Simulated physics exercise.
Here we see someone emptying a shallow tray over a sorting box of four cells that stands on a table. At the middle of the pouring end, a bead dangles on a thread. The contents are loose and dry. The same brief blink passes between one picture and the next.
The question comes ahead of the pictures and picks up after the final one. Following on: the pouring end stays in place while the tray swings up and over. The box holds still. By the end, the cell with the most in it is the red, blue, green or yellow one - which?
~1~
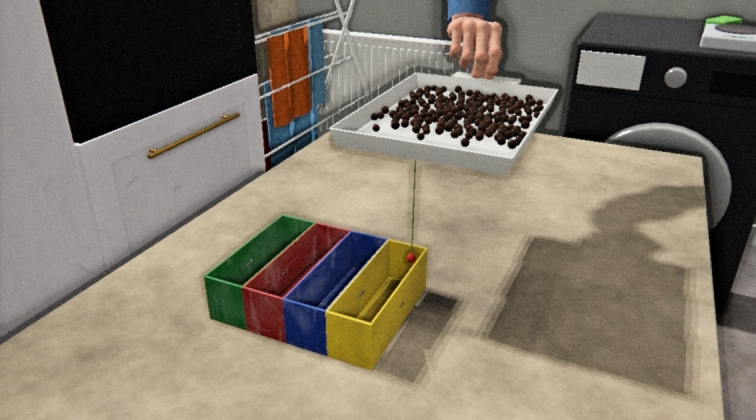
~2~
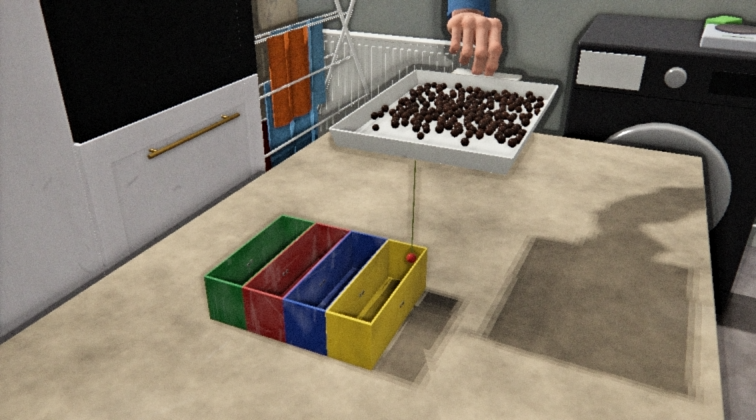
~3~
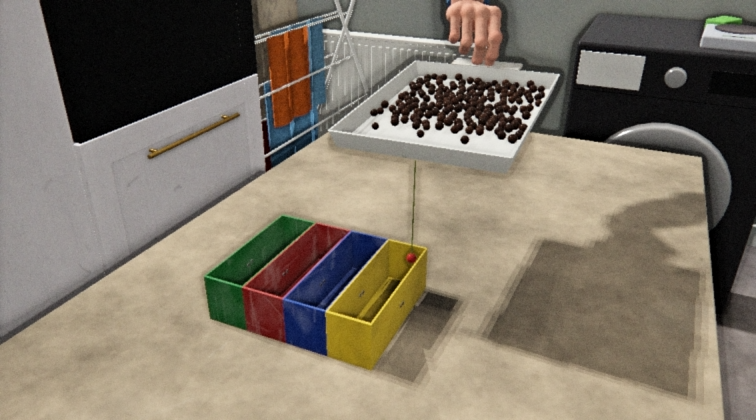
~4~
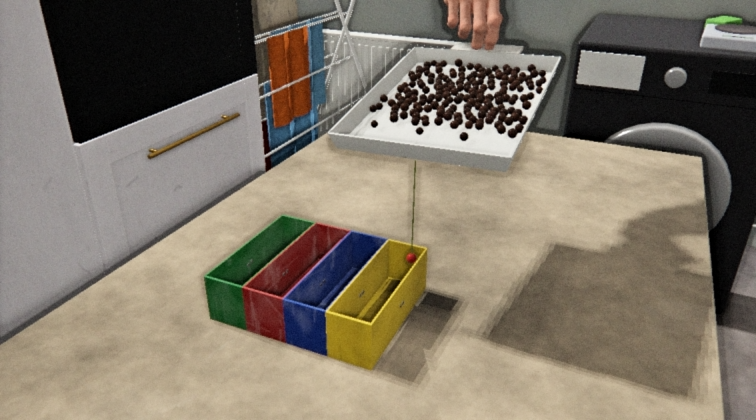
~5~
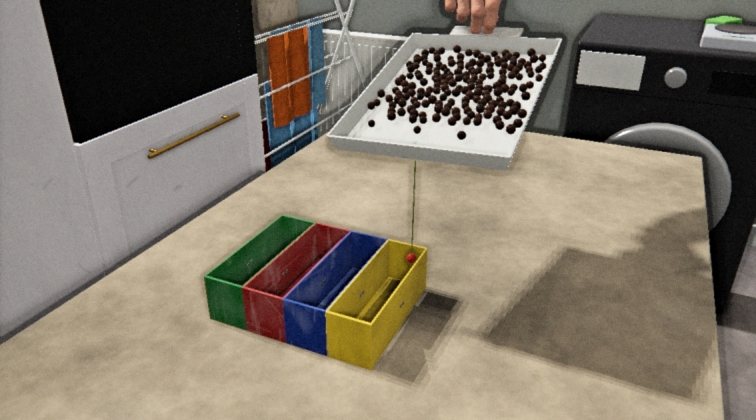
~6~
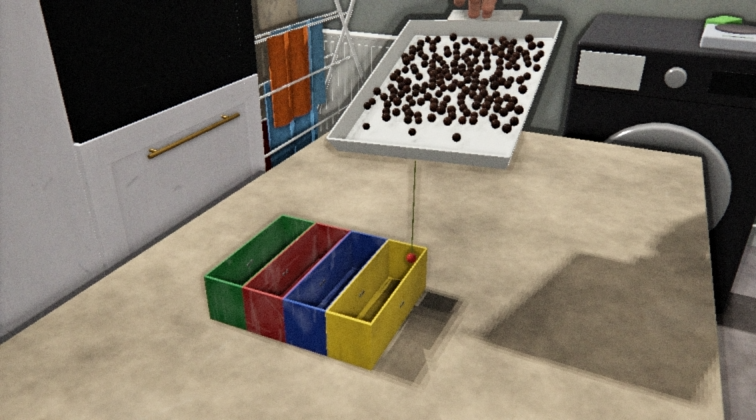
The blue one.
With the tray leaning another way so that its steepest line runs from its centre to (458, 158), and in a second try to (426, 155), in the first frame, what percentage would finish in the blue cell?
Shares: 0 %, then 10 %.
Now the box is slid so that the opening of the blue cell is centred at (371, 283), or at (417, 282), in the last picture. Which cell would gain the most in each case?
The answer is the red cell for the first try and green for the second.
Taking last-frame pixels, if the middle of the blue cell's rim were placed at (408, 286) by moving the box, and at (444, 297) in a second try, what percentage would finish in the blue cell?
First placement: 10 per cent; second placement: 0 per cent.
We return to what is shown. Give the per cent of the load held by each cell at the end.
Per cell: Green at 0 %, red at 10 %, blue at 50 %, yellow at 30 %.
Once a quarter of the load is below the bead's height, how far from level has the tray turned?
The angle is around 70°.
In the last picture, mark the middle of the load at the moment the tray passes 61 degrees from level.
(376, 152).
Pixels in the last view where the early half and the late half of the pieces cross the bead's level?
I'd place the first part at (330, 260) and the rest at (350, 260).
Just after the last frame, tray tipped steeply; roughly two thirds on the tray; about a tenth in the blue cell; just a few in the yellow cell; just a few in the red cell; roughly a quarter falling or outside the box.
A moment on, tray tipped right over; about a tenth on the tray; roughly a third in the blue cell; roughly a quarter in the yellow cell; about a tenth in the red cell; just a few in the green cell; roughly a quarter falling or outside the box.
Further on, tray tipped past a quarter turn; roughly half in the blue cell; roughly a quarter in the yellow cell; about a tenth in the red cell; just a few in the green cell; about a tenth falling or outside the box.
When it is over, tray tipped past a quarter turn; roughly half in the blue cell; roughly a quarter in the yellow cell; about a tenth in the red cell; just a few in the green cell; about a tenth outside the box.
